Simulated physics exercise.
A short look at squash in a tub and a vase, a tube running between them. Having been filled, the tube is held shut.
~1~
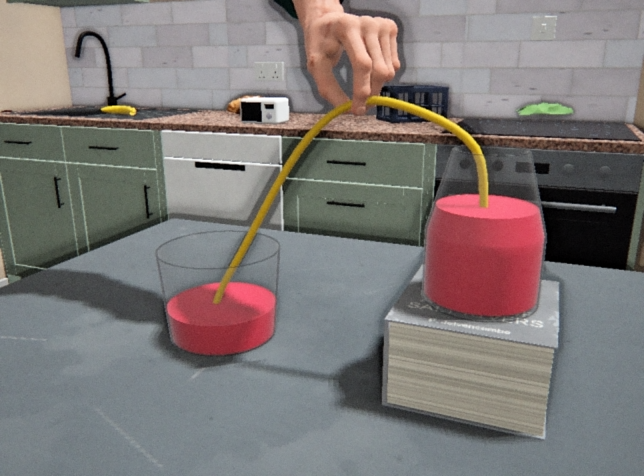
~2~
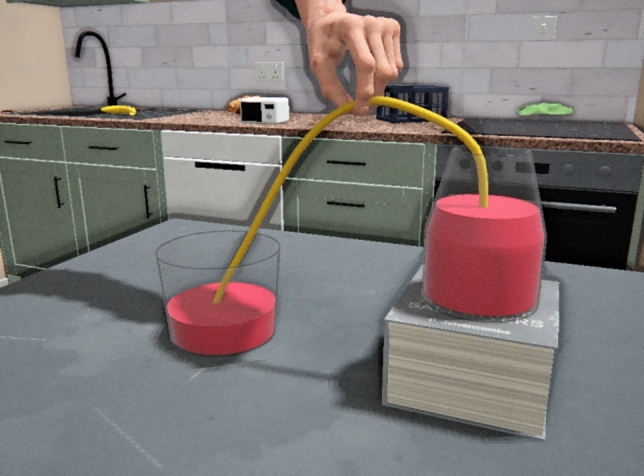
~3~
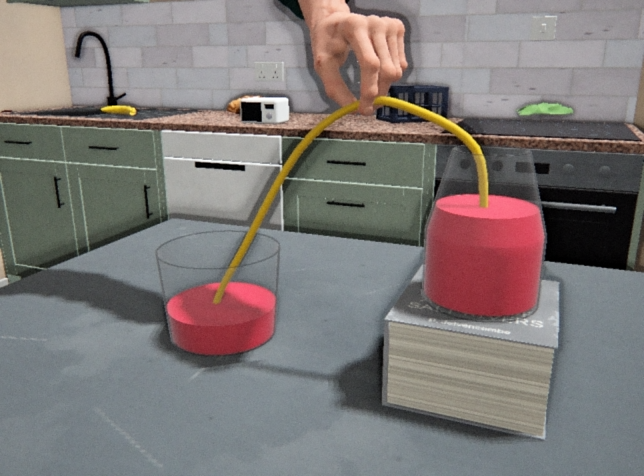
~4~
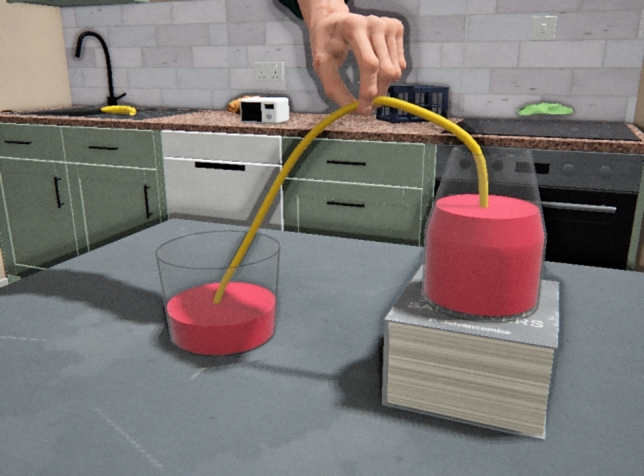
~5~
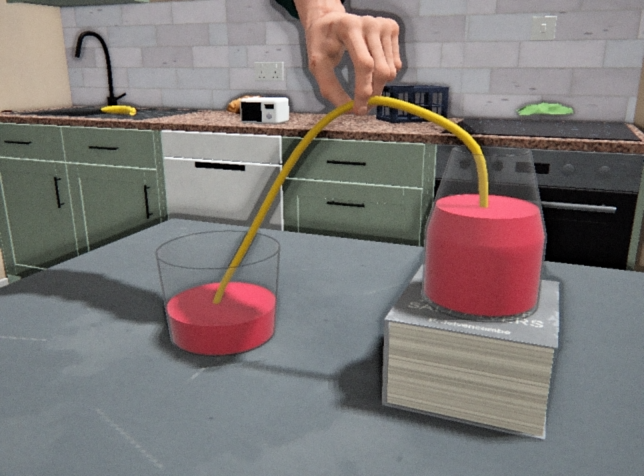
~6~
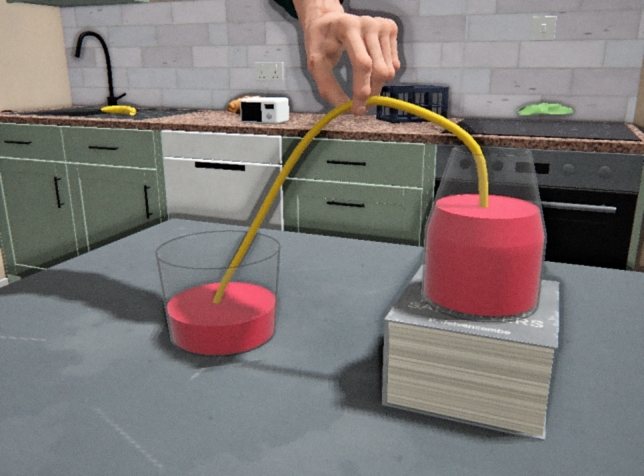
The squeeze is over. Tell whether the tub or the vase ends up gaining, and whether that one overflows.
Squash goes - leftward, receiving - holds it all.
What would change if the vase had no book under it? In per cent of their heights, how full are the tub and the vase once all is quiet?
55 % and 35 %.
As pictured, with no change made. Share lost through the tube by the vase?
I'd say some 85 out of a hundred.
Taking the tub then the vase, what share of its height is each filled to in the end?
Taking them in turn, that's 75 and then 10 per cent.
A moment on, the tub is about half full; the vase is about half full.
Further on, the tub is about two thirds full; the vase is about a quarter full.
When it is over, the tub is about three quarters full; the vase is nearly empty.
